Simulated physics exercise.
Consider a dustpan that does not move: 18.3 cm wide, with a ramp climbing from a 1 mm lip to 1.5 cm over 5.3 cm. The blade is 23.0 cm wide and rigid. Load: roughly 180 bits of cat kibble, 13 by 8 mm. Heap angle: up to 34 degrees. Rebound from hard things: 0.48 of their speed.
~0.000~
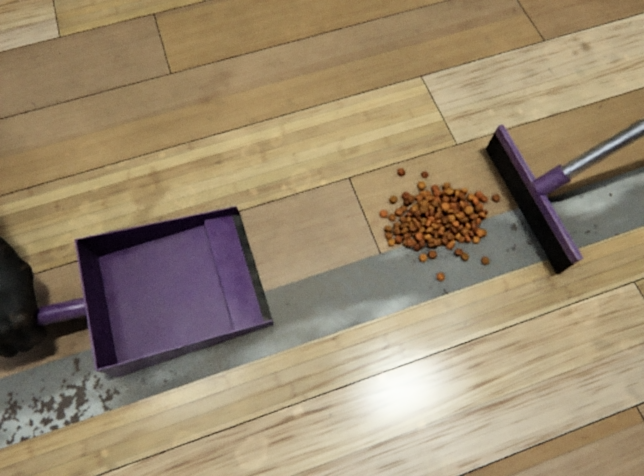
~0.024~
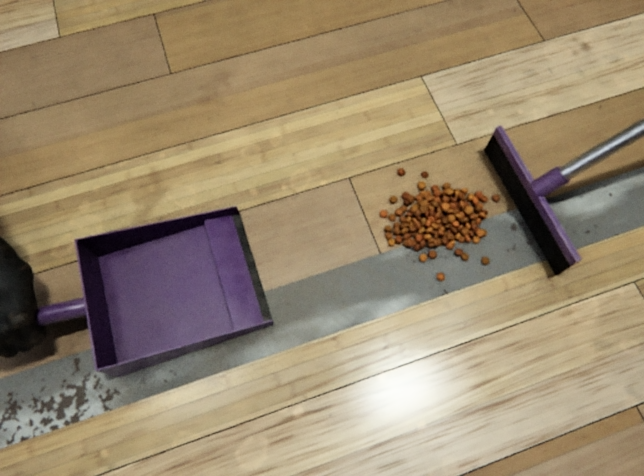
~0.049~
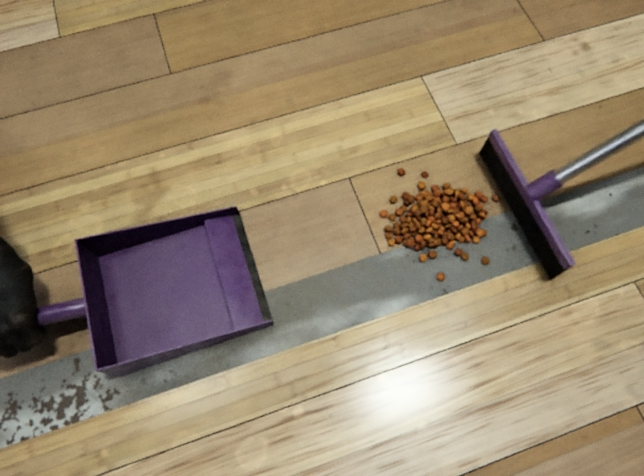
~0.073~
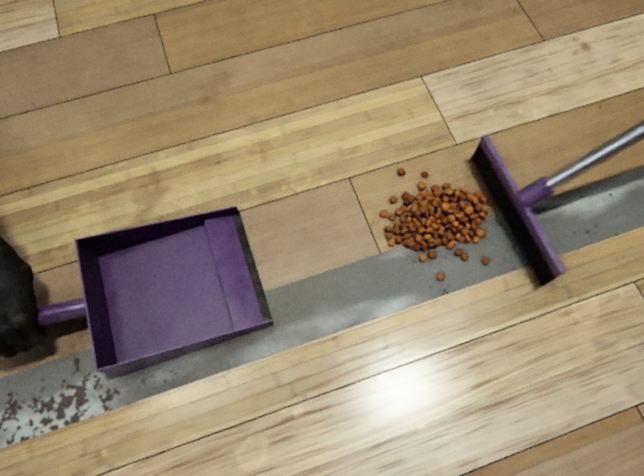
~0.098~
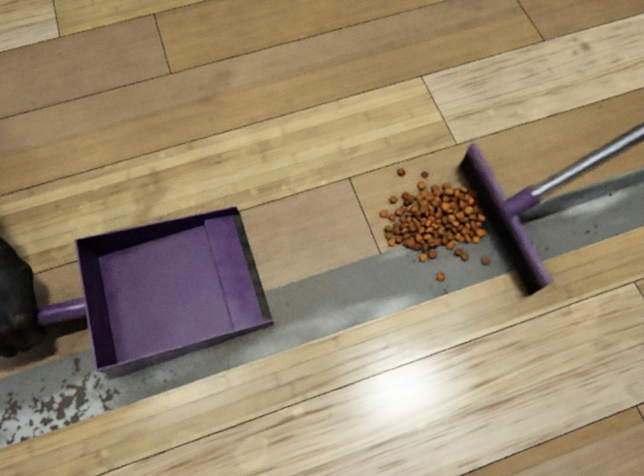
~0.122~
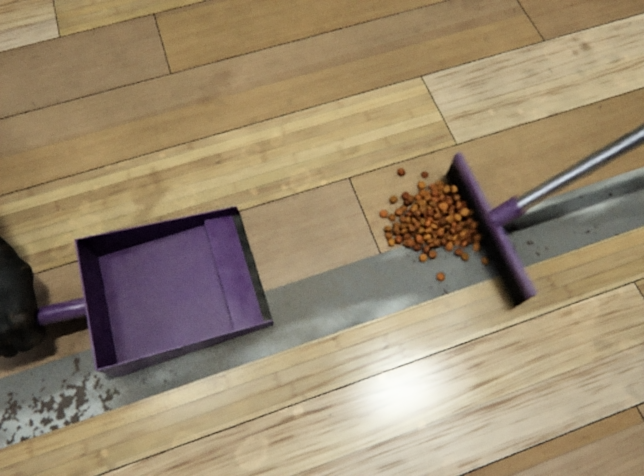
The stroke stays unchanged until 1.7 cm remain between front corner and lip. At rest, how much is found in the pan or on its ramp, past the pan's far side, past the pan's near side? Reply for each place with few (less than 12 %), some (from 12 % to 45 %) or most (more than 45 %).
Pan - some; far side - few; near side - some.
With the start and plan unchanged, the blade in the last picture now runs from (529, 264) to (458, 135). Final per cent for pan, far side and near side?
You'd see pan at 50, far at 15 and near at 10.
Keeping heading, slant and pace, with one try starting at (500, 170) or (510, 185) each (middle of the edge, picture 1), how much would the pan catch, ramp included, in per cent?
Estimates: 40 percent and 35 percent.
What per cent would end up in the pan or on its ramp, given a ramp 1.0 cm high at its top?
Estimate: About 25 in a hundred.
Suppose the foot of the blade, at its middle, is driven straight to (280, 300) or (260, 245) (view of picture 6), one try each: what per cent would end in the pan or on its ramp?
Some 65 per cent on the first try, 55 per cent on the second.
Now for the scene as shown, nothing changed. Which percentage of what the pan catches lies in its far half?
10 per cent.
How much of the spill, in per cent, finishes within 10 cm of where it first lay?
5 percent, roughly.
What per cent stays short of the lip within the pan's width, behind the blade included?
Share there: About 30 %.
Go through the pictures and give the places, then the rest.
Blade from (575, 260) to (499, 131), moved 0.0 cm, 0 of the pieces shifted so far; middle of the pieces at (437, 215); pan at (170, 294), in the first picture.
Blade from (573, 261) to (498, 132), moved 0.3 cm, 0 of the pieces shifted so far; middle of the pieces at (437, 215), in the second picture.
Blade from (568, 265) to (492, 136), moved 1.4 cm, 0 of the pieces shifted so far; middle of the pieces at (437, 215), in the third picture.
Blade from (559, 272) to (484, 141), moved 3.2 cm, 2 of the pieces shifted so far; middle of the pieces at (437, 215), in the fourth picture.
Blade from (545, 283) to (471, 149), moved 5.7 cm, 11 of the pieces shifted so far; middle of the pieces at (437, 215), in the fifth picture.
Blade from (530, 294) to (457, 159), moved 8.5 cm, 83 of the pieces shifted so far; middle of the pieces at (435, 216); pan at (170, 294). Its pace works out near 1.19 m/s, heading 16 degrees towards the viewer's side, in the sixth picture.
After 0.27 s, middle of the blade 17 cm from the lip; 0 % over the lip, far side 0 %, near side 20 %.
After 0.37 s, middle of the blade 5 cm from the lip; 0 % over the lip, far side 5 %, near side 35 %.
After 0.60 s, middle of the blade 2 cm from the lip; 25 % over the lip, far side 5 %, near side 40 %.
At rest (1.3 s), pan 25 %, far side 5 %, near side 40 %, in front of the lip or behind the blade 30 %.
